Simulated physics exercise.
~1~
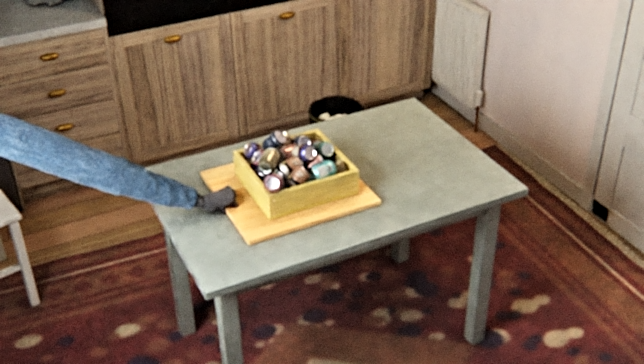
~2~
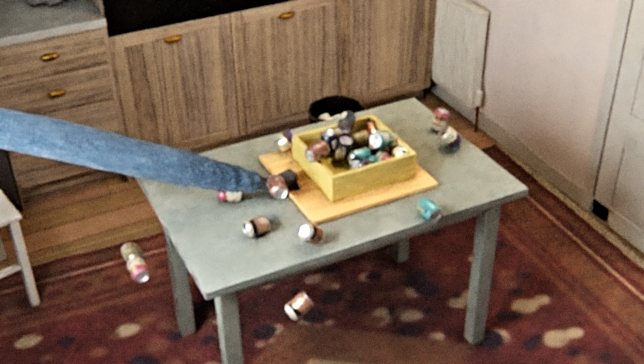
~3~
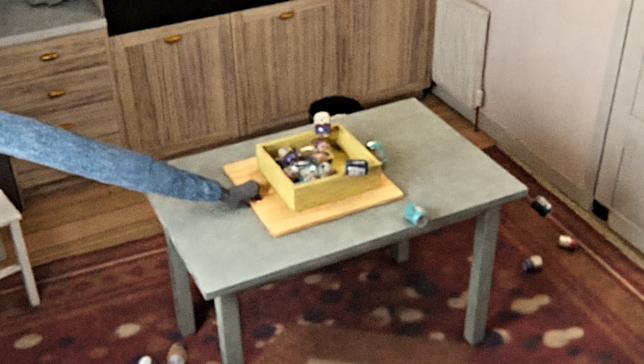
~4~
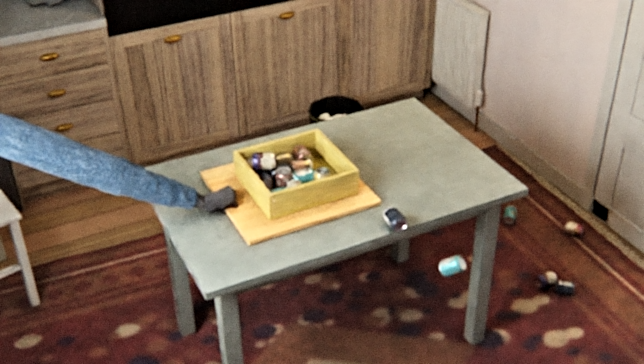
A gloved hand on a blue-sleeved arm reaches in from the left and grips a board carrying a yellow crate heaped with small, multicoloured cans. They sit on a grey-green table over a patterned red rug, seen from above in a room with wooden cabinets behind. The hand jerks the board to the right, and cans spill onto the tabletop and tumble off its edges. As the crate shifts back left, more cans lie on the rug at right. Finally the crate is back near its starting place, partly full, with a dark can near the table's front edge and others scattered below.
